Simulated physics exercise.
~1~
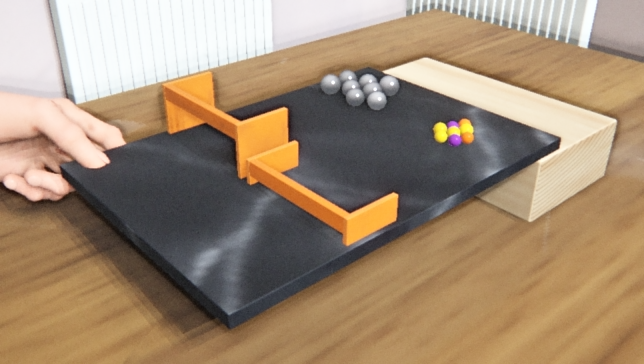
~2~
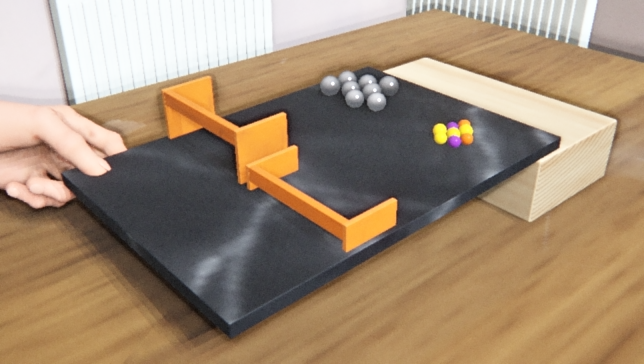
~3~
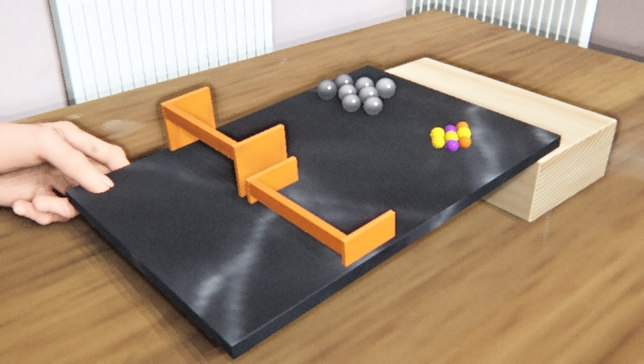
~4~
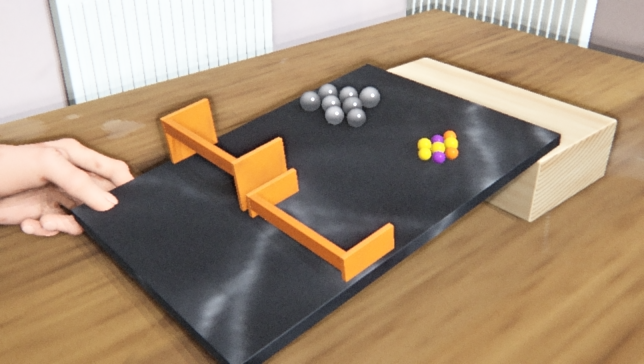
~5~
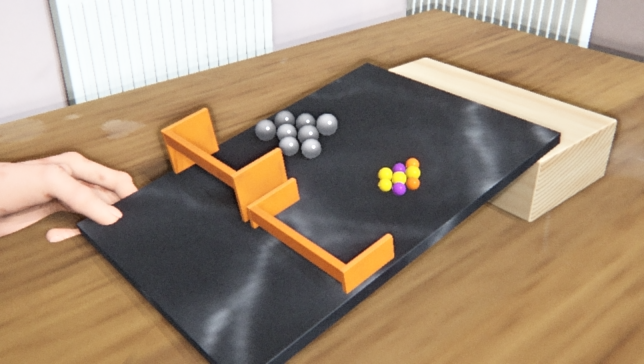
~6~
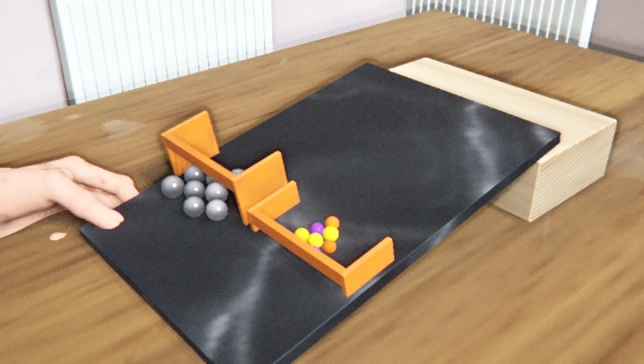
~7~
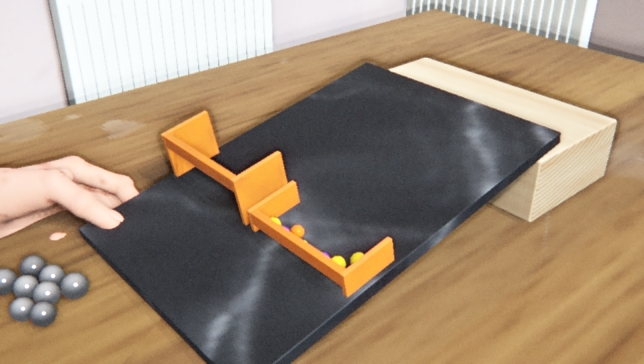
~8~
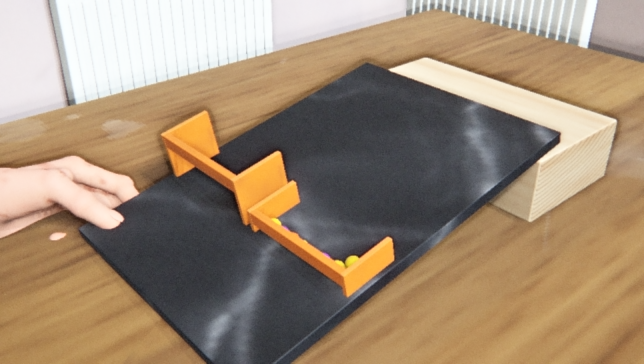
On a wooden table, a hand lowered one end of a black board propped on a wooden block, and two groups of balls rolled down it; the grey ones passed under an orange gate and off the board, while the colourful ones stayed caught behind another.
